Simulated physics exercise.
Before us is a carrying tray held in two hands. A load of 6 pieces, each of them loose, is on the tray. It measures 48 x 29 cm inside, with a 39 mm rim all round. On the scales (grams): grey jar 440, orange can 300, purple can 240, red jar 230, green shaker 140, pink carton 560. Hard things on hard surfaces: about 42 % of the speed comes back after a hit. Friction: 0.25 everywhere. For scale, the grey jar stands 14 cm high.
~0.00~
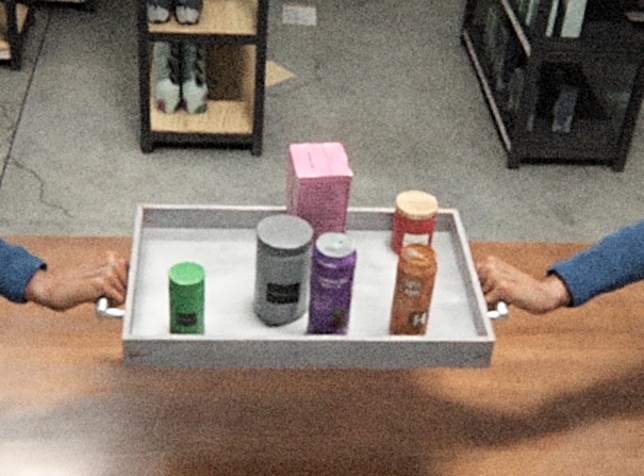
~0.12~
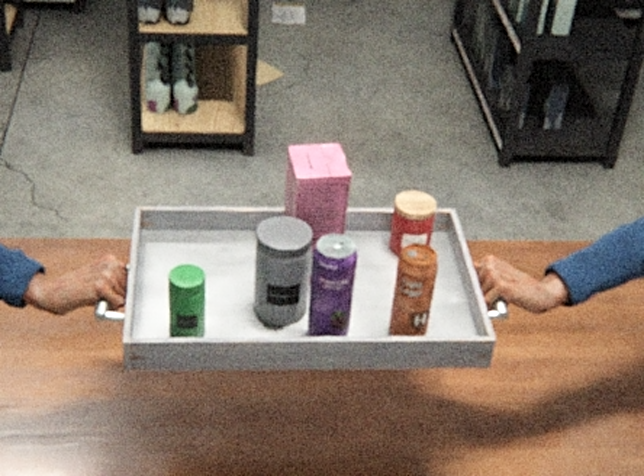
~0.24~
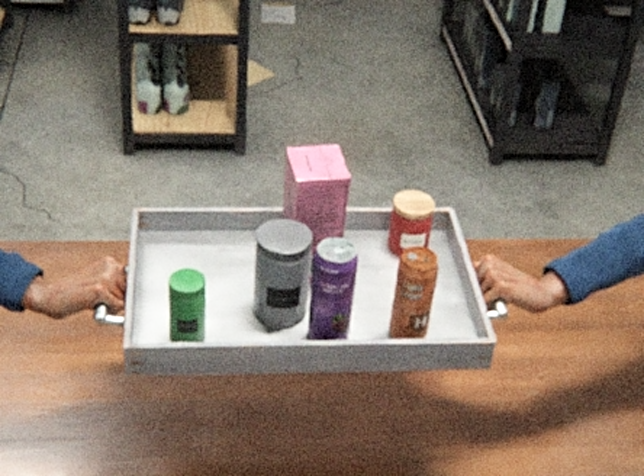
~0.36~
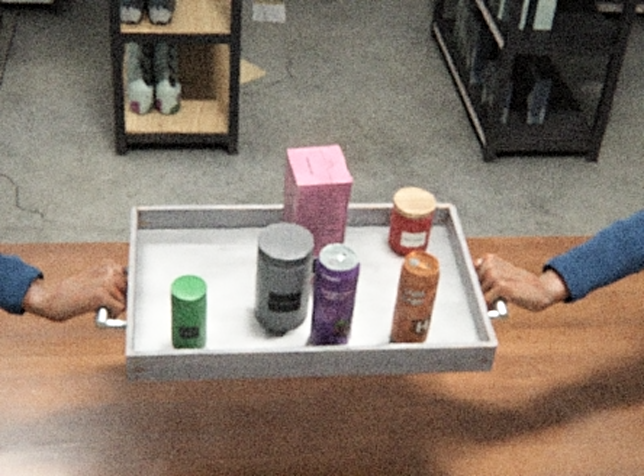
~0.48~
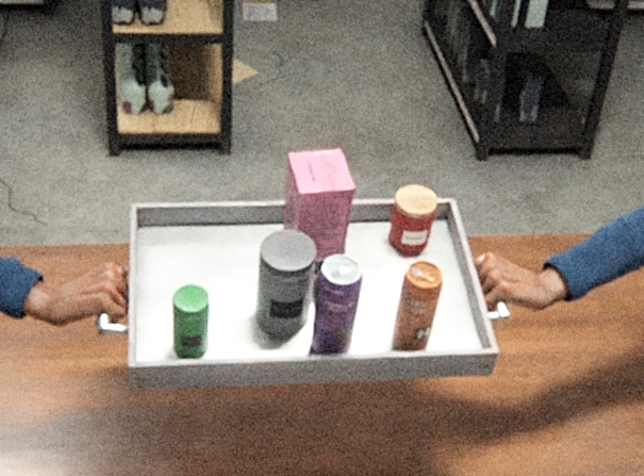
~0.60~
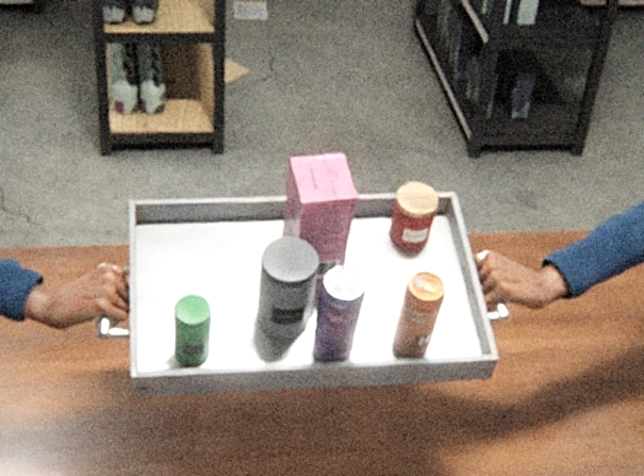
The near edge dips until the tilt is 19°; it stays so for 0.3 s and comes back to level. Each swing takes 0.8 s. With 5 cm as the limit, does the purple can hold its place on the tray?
The purple can keeps its place.
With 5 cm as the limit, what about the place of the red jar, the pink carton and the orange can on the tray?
The red jar leaves its spot; the pink carton ends elsewhere; the orange can holds its spot.
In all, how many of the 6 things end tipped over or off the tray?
0 of them.
After 0.90 s, tray tilted 19°, near edge down; purple can moved 2 cm near (339, 336); pink carton moved 3 cm; orange can moved 2 cm.
After 1.10 s, tray tilted 19°, near edge down; purple can moved 2 cm near (342, 336); pink carton moved 9 cm; red jar moved 8 cm.
After 1.50 s, tray tilted 14°, near edge down; purple can moved 2 cm near (343, 326); red jar moved 21 cm; pink carton moved 10 cm.
In the end (2.5 s), not toppled but over 5 cm from the start, grey jar, red jar and pink carton; the other 3 under 5 cm from the start. At the end, from the last picture's camera, purple can near (343, 302).
